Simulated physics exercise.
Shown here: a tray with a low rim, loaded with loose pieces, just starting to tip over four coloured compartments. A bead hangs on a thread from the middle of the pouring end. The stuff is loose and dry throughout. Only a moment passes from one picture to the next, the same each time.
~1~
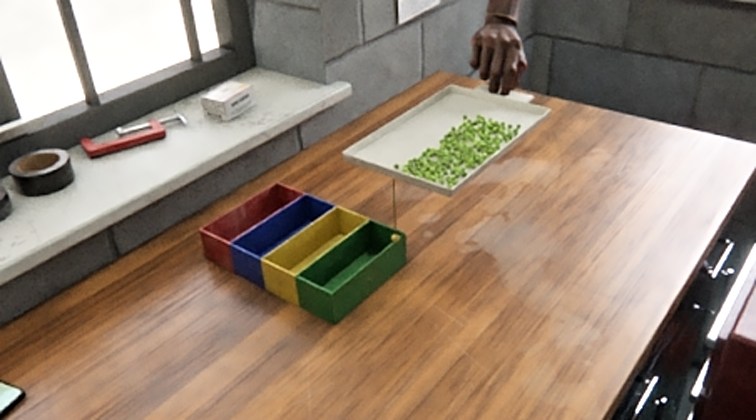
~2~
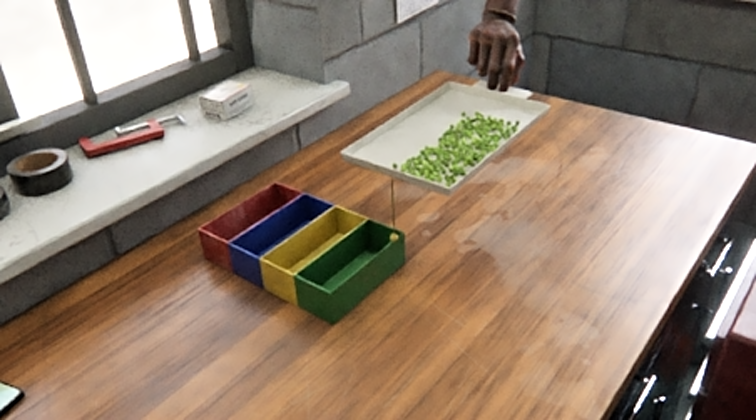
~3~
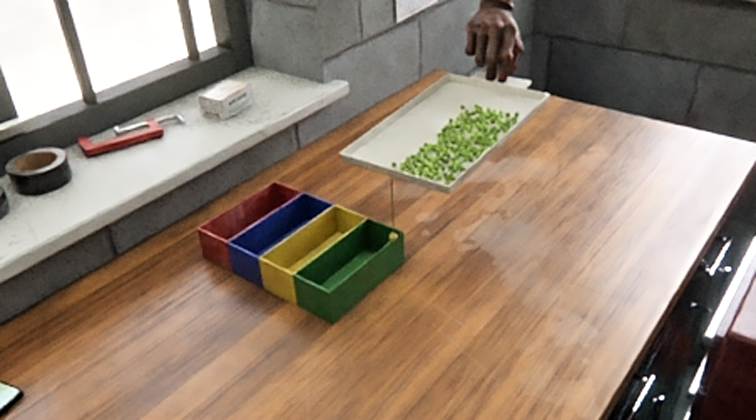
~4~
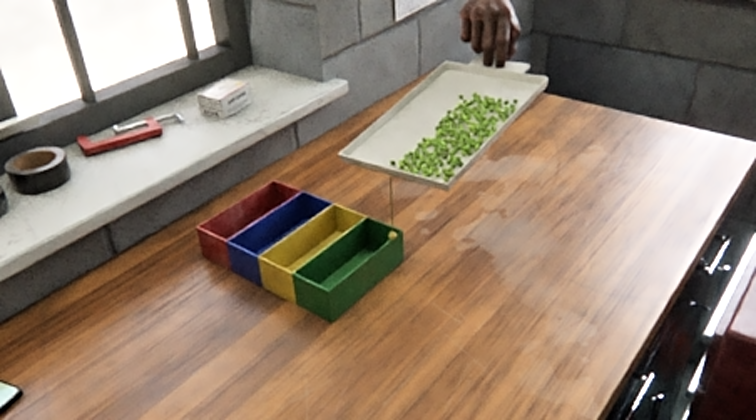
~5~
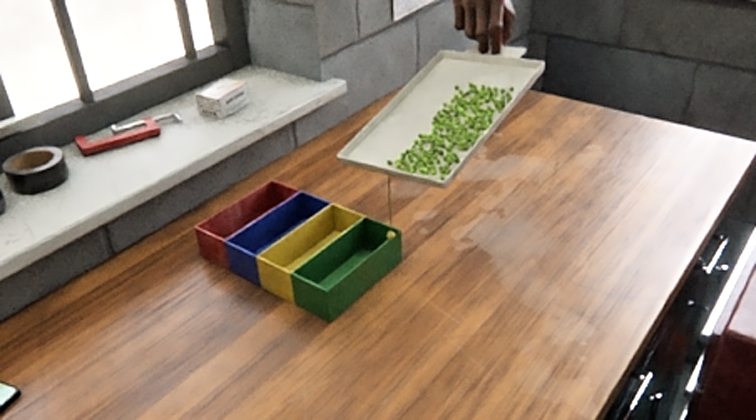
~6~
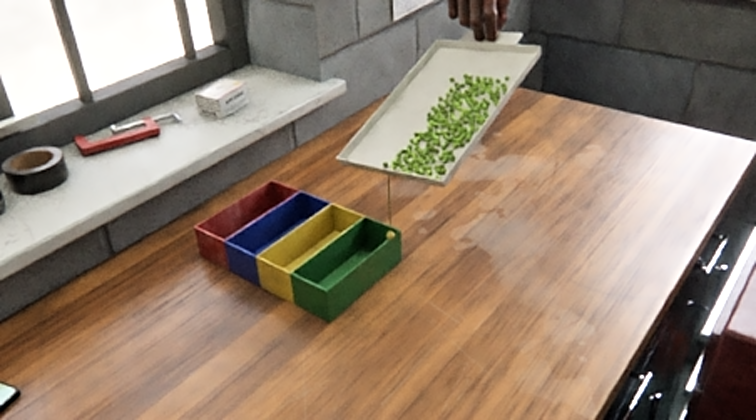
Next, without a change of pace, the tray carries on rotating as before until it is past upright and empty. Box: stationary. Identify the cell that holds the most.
The green cell holds the most.
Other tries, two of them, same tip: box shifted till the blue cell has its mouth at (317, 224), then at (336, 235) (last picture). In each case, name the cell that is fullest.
The first time it is the cell in yellow; the second time it is that blue cell.
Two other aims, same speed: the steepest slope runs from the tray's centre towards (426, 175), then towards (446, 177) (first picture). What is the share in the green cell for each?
0 % and 0 %.
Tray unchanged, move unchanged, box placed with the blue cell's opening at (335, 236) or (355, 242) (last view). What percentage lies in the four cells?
In turn about 100 and about 100 percent.
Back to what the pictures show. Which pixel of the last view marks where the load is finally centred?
Once it all stops, the middle lies near (340, 271).
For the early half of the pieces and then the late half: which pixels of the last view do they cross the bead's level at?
Around (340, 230) at first; around (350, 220) after that.
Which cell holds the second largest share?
That yellow cell.
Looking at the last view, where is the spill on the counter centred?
Roughly at pixel (376, 316).
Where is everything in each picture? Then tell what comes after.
In the first picture, corners of the pouring end (344, 152) and (451, 188), level; middle of the load (461, 149), dried peas; bead on its thread (396, 238); red cell (217, 248); blue cell (247, 263); yellow cell (280, 280); green cell (315, 297).
In the second picture, corners of the pouring end (343, 152) and (450, 187), level; middle of the load (459, 146).
In the third picture, corners of the pouring end (342, 152) and (448, 185), tipped barely, lowest at the left corner; middle of the load (458, 142).
In the fourth picture, corners of the pouring end (341, 153) and (447, 183), tipped a little, lowest at the left corner; middle of the load (457, 134).
In the fifth picture, corners of the pouring end (339, 155) and (444, 181), tipped clearly, lowest at the left corner; middle of the load (453, 128).
In the sixth picture, corners of the pouring end (338, 157) and (442, 180), tipped clearly, lowest at the left corner; middle of the load (448, 124), roughly a third on the move; red cell (212, 246); blue cell (243, 261); yellow cell (275, 277); green cell (310, 294).
Just after the last frame, tray tipped steeply; the larger part on the tray; about a tenth in the yellow cell; just a few in the green cell; just a few in the blue cell; about a tenth falling or outside the box.
A moment on, tray tipped past a quarter turn; roughly a quarter on the tray; roughly a quarter in the green cell; roughly a quarter in the yellow cell; just a few in the blue cell; just a few in the red cell; roughly a third falling or outside the box.
Further on, tray tipped past a quarter turn; roughly half in the green cell; roughly a third in the yellow cell; just a few in the blue cell; just a few in the red cell; about a tenth falling or outside the box.
When it is over, tray tipped past a quarter turn; roughly half in the green cell; roughly a third in the yellow cell; just a few in the blue cell; just a few in the red cell; about a tenth outside the box.
